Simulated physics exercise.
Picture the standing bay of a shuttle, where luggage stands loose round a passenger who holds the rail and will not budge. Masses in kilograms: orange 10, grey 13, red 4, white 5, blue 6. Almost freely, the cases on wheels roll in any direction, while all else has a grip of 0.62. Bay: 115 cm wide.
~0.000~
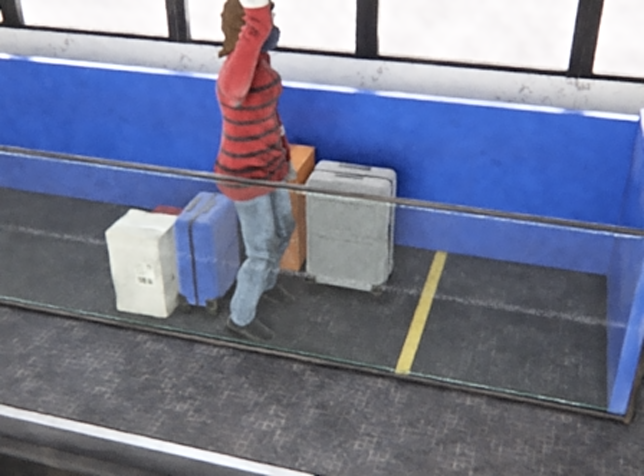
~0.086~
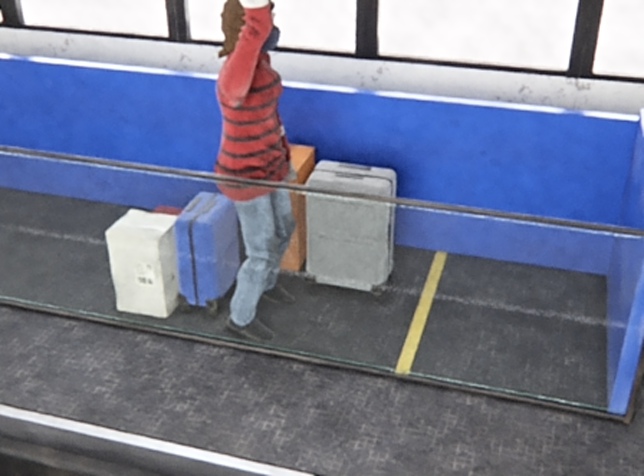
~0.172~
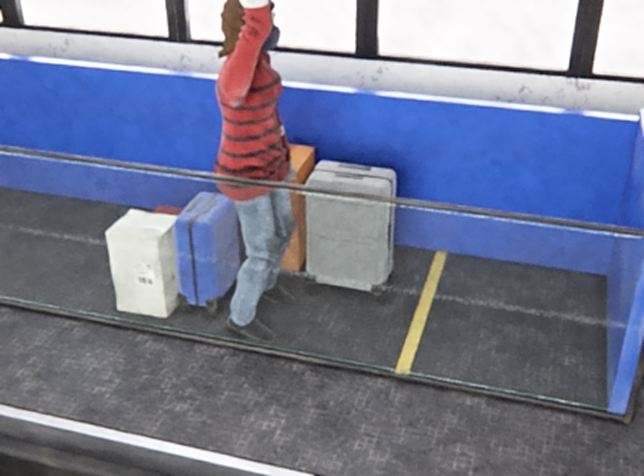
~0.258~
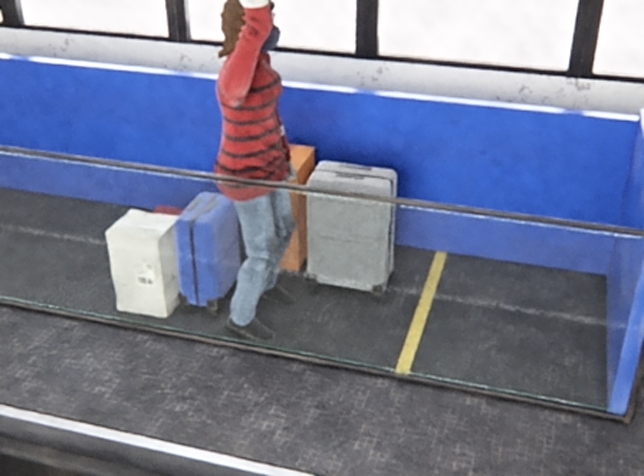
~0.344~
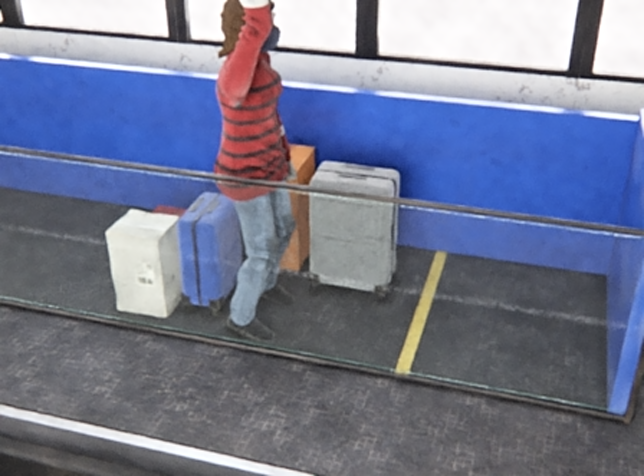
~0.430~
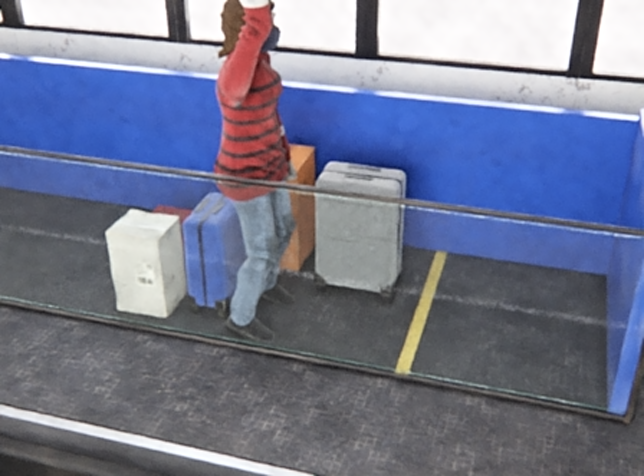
A grey suitcase and a smaller blue one roll slightly right around a still standing figure.
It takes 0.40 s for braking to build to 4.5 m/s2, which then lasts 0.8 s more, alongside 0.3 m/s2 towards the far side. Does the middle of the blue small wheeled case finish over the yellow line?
No.
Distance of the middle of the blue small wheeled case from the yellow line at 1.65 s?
It sits around 95 cm short of the mark.
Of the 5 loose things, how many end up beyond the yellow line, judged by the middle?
Total tallied: 1.
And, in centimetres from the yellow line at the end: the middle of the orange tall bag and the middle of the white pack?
The orange tall bag ends 40 cm short and the white pack ends 140 cm short.
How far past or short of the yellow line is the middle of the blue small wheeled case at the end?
About 95 cm short of it.
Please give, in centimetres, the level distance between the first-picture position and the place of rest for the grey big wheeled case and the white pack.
Grey big wheeled case about 110, white pack about 0.
After 0.75 s the blue small wheeled case is 95 cm short of the yellow line, tilted 0°, near (232, 257) in the last picture's view.
After 1.15 s the blue small wheeled case is 95 cm short of the yellow line, tilted 0°, near (232, 257) in the last picture's view.
After 1.65 s the blue small wheeled case is 95 cm short of the yellow line, tilted 0°, near (232, 257) in the last picture's view.
When all is still (2.0 s), orange tall bag stops short of the yellow line; grey big wheeled case crosses the yellow line; red tub stops short of the yellow line; white pack stops short of the yellow line; blue small wheeled case stops short of the yellow line.
